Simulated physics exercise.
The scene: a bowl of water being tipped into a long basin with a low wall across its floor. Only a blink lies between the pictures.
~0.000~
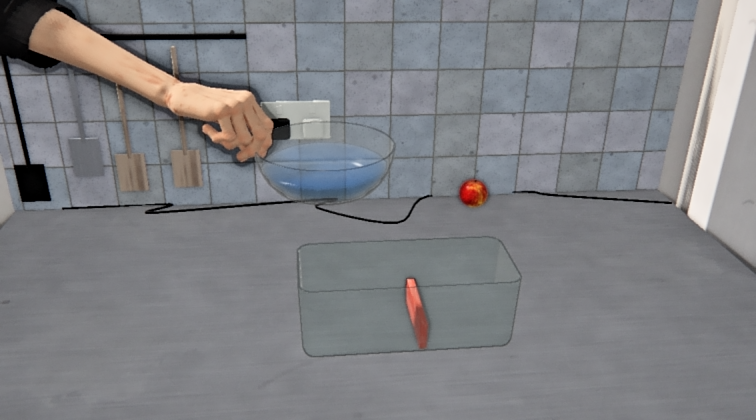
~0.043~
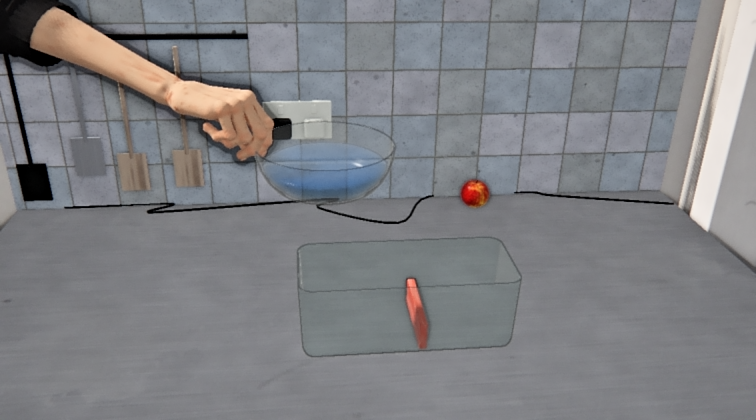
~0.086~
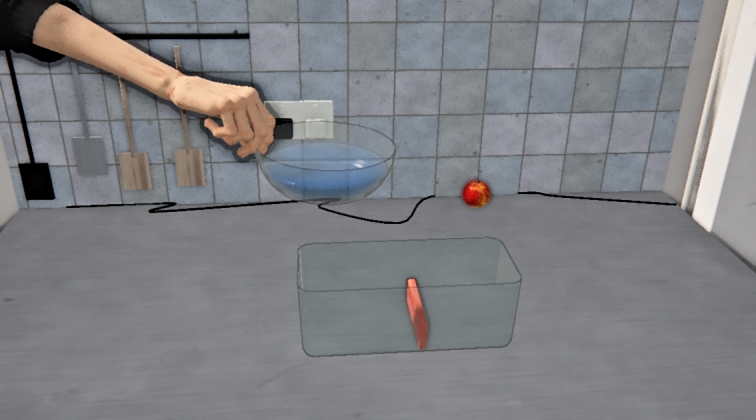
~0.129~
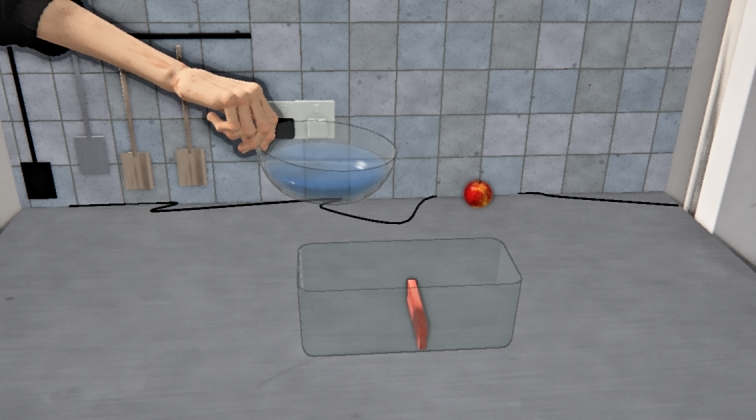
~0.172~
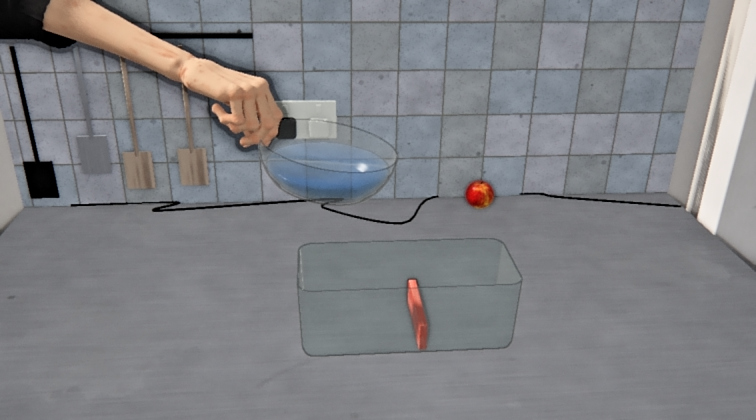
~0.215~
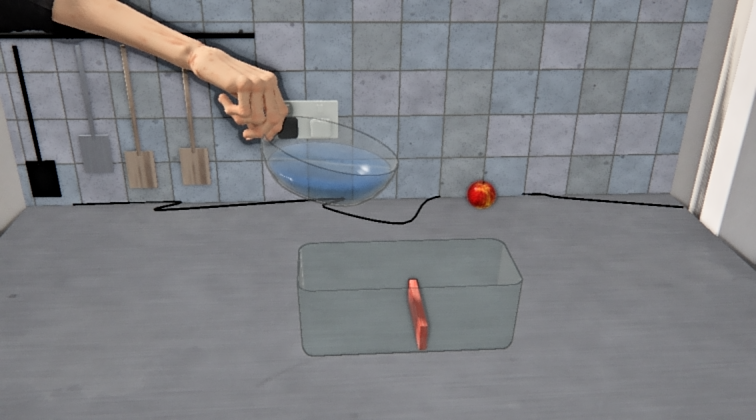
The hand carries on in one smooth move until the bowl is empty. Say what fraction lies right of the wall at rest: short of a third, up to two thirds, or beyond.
The share right of the wall is between a third and two thirds.
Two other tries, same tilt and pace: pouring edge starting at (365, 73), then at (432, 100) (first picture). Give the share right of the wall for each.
First some 30, then 65 per cent.
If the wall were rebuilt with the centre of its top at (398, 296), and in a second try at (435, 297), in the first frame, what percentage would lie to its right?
The first gives 70 %, the second 20 %.
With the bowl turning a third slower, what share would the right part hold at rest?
Some 55 per cent.
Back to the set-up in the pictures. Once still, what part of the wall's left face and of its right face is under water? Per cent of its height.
Some 40 per cent left and 50 right.
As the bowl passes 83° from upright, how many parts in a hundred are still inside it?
It comes to 20 per cent or so.
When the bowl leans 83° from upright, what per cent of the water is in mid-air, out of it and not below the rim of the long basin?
Roughly 55 in a hundred.
Then, 0.58 s in, the tilt is 83° and 18 per cent is still to pour, 2 is left of the wall and 26 right of it.
Then, 0.85 s in, the tilt is 119° and 0 per cent is still to pour, 46 is left of the wall and 43 right of it.
Then, 1.13 s in, the tilt is 121° and 0 per cent is still to pour, 50 is left of the wall and 46 right of it.
Then, 1.43 s in, the tilt is 121° and 0 per cent is still to pour, 50 is left of the wall and 45 right of it.
Finally, 50 per cent lies left of the wall, 45 right of it and 5 outside.
